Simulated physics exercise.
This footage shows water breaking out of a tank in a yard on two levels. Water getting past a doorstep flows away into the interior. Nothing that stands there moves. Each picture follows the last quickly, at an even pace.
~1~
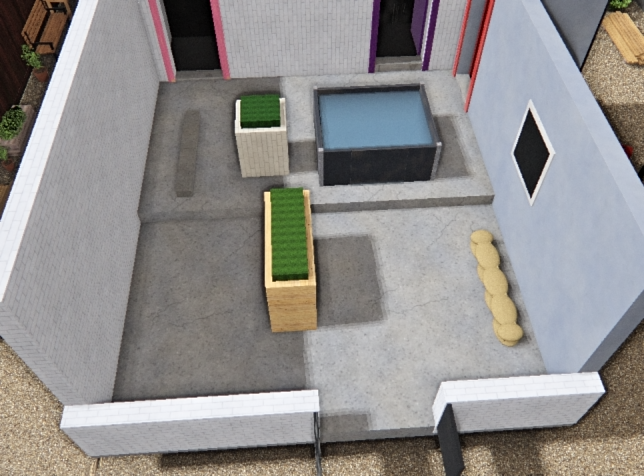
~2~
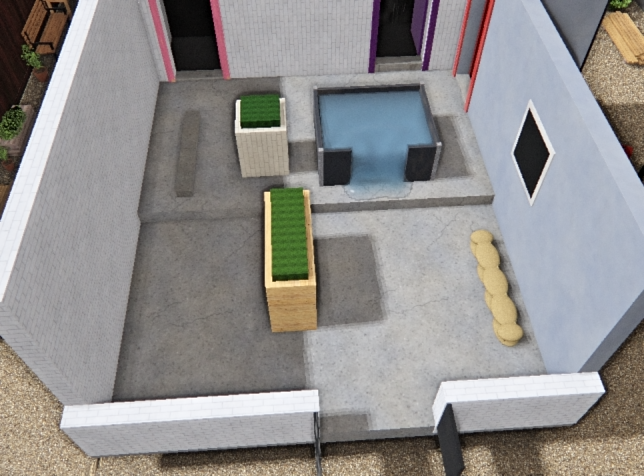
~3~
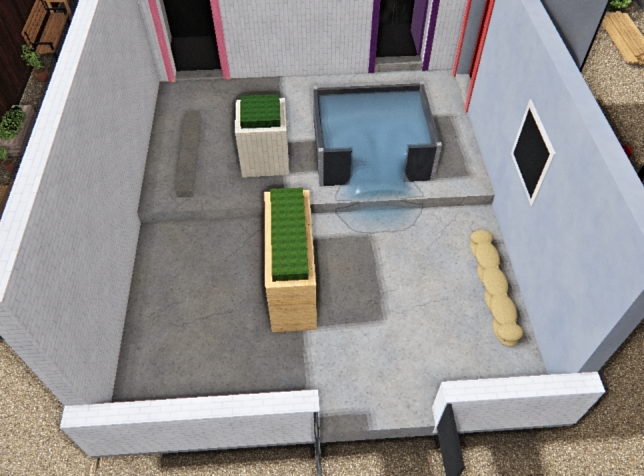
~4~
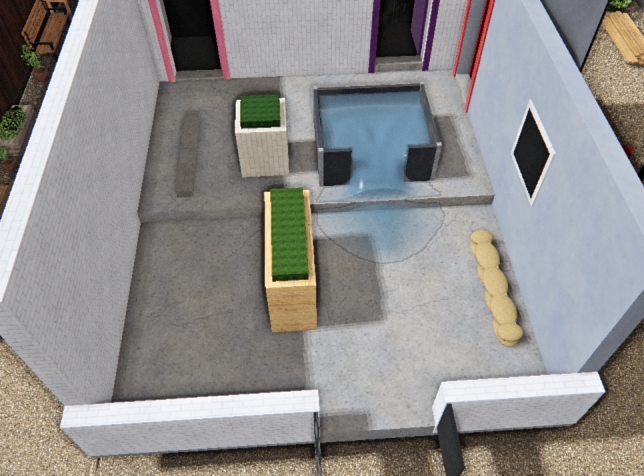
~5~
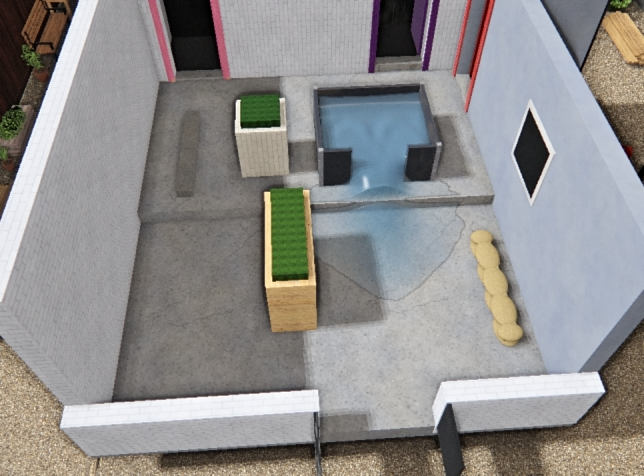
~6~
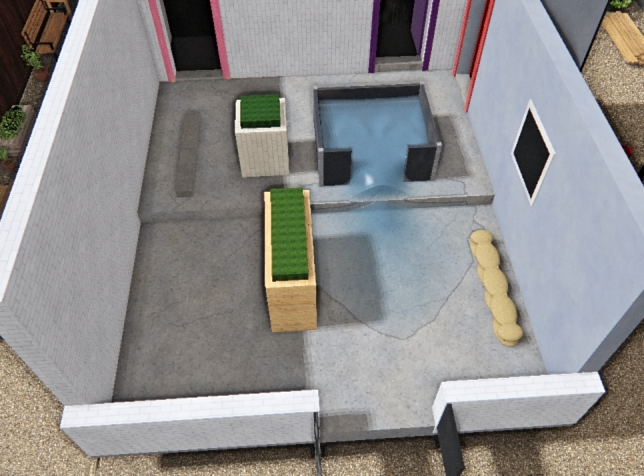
Water pouring through a gap in a dark tank's front, running over a step and spreading across the lower grey yard.
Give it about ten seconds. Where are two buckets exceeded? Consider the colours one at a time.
The pink door will not count as flooded. The purple door will not count as flooded. The red door will not count as flooded.
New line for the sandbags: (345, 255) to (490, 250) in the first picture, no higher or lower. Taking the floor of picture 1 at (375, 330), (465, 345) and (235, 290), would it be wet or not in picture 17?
Listed in sequence, the spots are swamped, swamped, spared.
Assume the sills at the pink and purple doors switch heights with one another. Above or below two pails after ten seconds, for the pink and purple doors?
I'd say the pink door comes in under, while the purple door comes in under.
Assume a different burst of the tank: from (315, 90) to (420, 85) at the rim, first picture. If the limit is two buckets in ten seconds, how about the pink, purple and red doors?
The pink one tops the mark; the purple one tops the mark; the red one tops the mark.
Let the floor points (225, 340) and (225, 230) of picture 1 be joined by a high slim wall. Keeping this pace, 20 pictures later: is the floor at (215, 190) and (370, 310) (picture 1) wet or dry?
First spot parched, second spot submerged.
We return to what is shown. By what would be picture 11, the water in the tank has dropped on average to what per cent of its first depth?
I'd put it at some 60 per cent.
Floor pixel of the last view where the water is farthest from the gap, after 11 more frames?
Somewhere about (184, 423).
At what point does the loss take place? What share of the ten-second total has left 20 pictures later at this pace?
It works out at roughly 45 per cent.
A moment on, water covers 25 % of the floor; the pink door not reached, the purple door not reached, the red door not reached.
Next, water covers 30 % of the floor; the pink door not reached, the purple door not reached, the red door not reached.
Then, water covers 35 % of the floor; the pink door not reached, the purple door not reached, the red door not reached.
Later, water covers 40 % of the floor; the pink door not reached, the purple door not reached, the red door not reached.
In the end, water covers 50 % of the floor; the pink door not reached, the purple door not reached, the red door not reached.
